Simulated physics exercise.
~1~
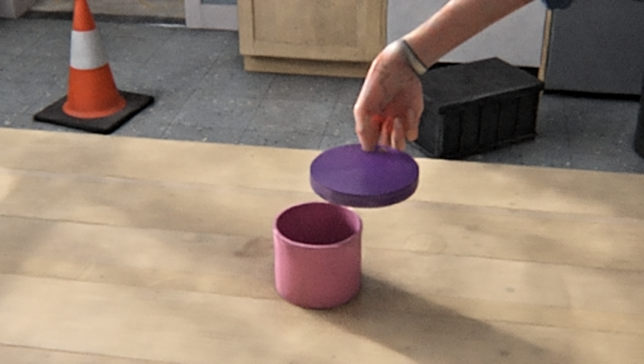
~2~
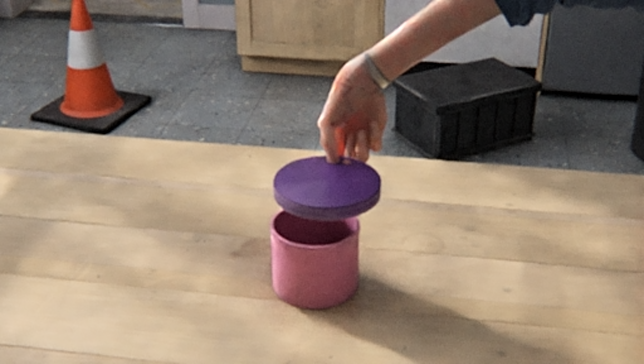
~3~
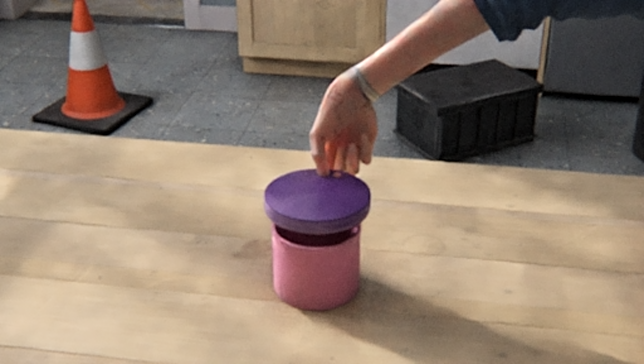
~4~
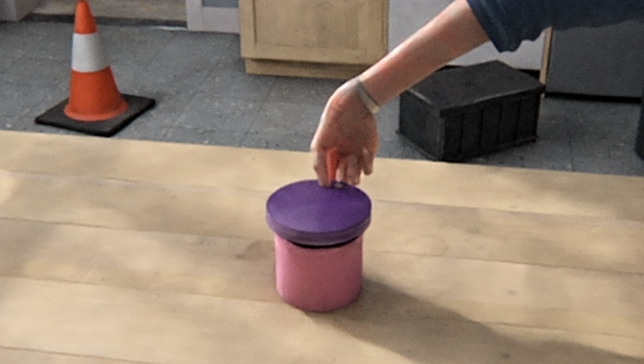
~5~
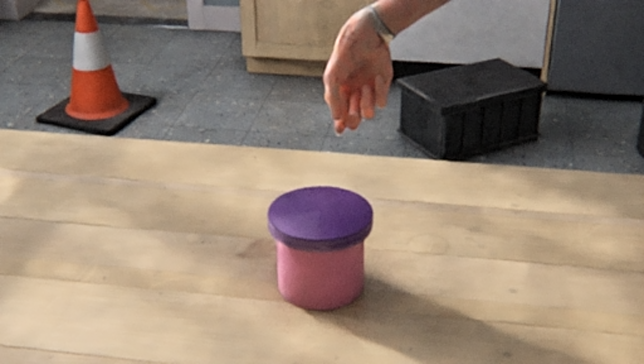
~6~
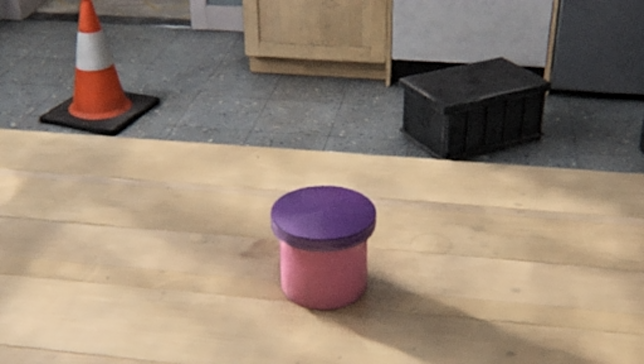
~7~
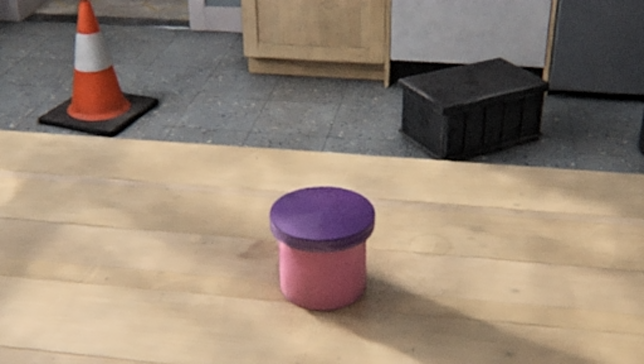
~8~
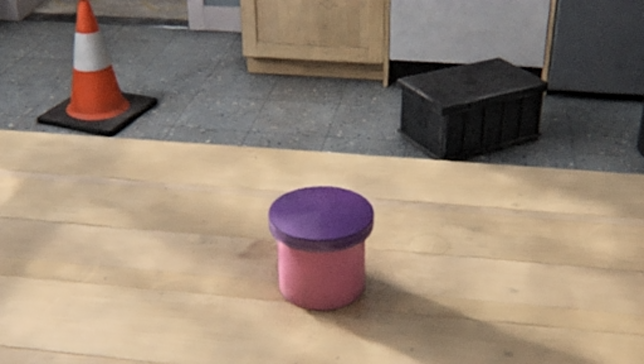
At the start, a hand reaching in from the upper right holds a purple coaster above an open pink cylindrical container on a pale wooden surface. An orange traffic cone and a black box sit on the grey floor behind. The hand moves the coaster left until it is over the container, then lowers it toward the rim. Once the coaster rests on top, the fingers let go and the hand draws back up and out of view. The coaster stays in place, covering the opening like a lid, its edge slightly overhanging the pink sides.
